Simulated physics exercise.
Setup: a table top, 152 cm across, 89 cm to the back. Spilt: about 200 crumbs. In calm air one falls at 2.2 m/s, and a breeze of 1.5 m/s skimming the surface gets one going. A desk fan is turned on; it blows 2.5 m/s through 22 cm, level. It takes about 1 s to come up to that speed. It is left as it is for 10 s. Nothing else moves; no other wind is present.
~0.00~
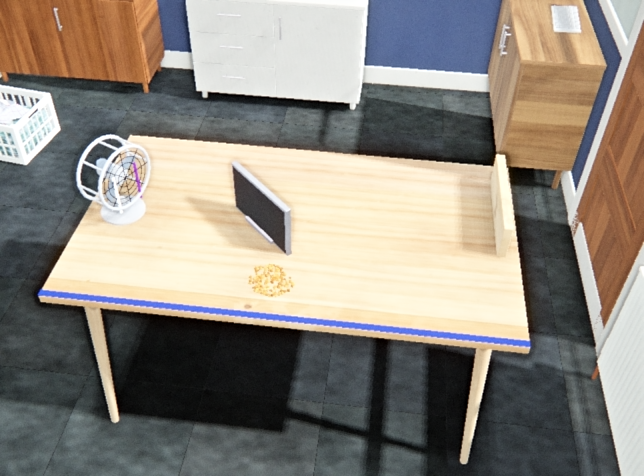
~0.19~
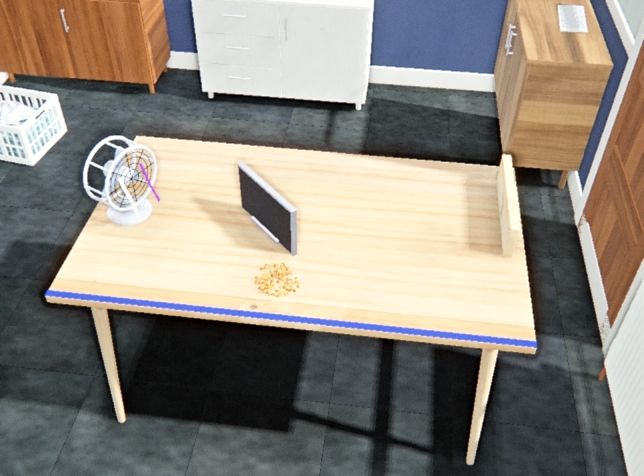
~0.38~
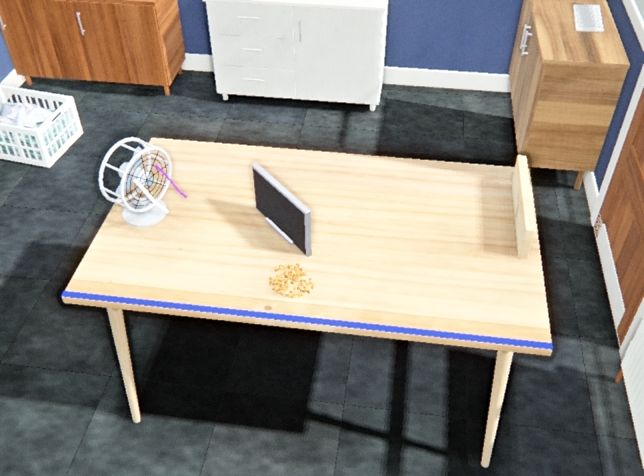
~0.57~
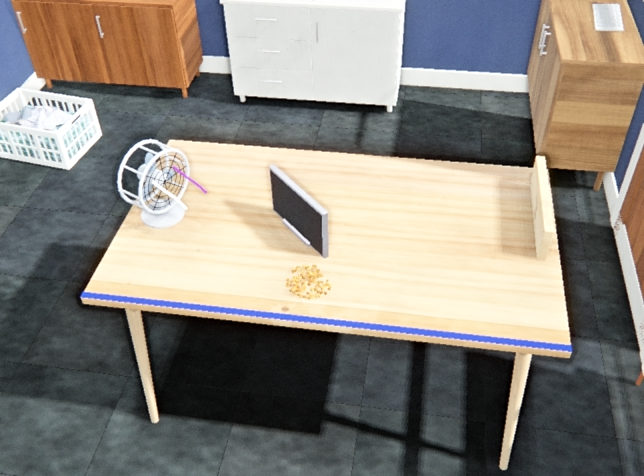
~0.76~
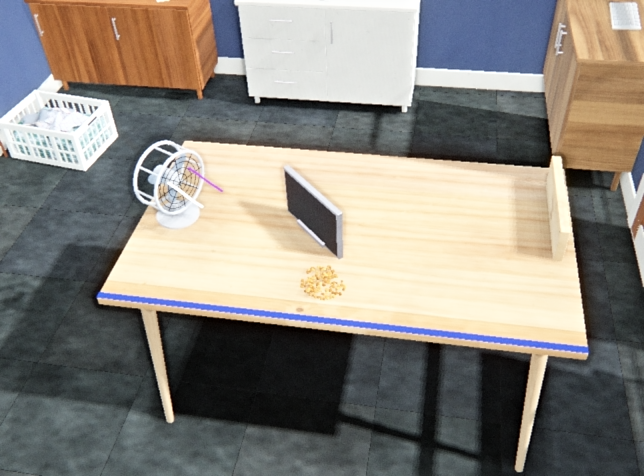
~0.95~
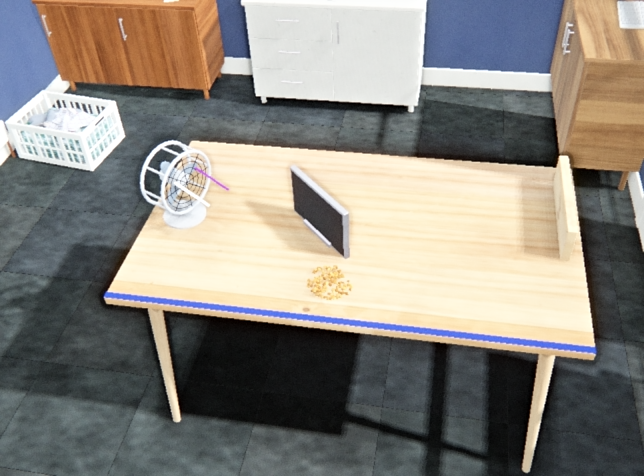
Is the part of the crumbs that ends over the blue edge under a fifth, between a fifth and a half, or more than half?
Of the crumbs, over half end over the blue edge.
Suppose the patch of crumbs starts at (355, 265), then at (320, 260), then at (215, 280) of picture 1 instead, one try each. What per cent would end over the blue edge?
First try 0 %, second 0 %, third 60 %.
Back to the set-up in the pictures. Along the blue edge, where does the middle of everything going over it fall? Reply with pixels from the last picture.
About (396, 331).
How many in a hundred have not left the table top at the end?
I'd say close to 4 percent.
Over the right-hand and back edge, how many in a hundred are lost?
I'd say near 0 percent right-hand and close to 0 percent back.
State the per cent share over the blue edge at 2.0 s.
40 % or thereabouts.
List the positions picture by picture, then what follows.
In the first frame, the middle of the crumbs is near (268, 282), none has stirred yet and the mouth of the desk fan is at (115, 173).
In the second frame, the middle of the crumbs is near (274, 281), none has stirred yet and the blue edge is centred on (283, 321).
In the third frame, the middle of the crumbs is near (288, 282), none has stirred yet, the top of a laptop is at (280, 186) and the top of a board is at (526, 190).
In the fourth frame, the middle of the crumbs is near (306, 283) and none has stirred yet.
In the fifth frame, the middle of the crumbs is near (320, 284) and none has stirred yet.
In the sixth frame, the middle of the crumbs is near (327, 284) and none has stirred yet.
After 2.0 s the count stands so, 44 % are over the blue edge; the middle of those still in play is near (344, 297).
After 3.2 s the count stands so, 82 % are over the blue edge; the middle of those still in play is near (359, 309).
After 5.5 s the count stands so, 92 % are over the blue edge.
After 10.0 s, at the end, 96 % are over the blue edge.
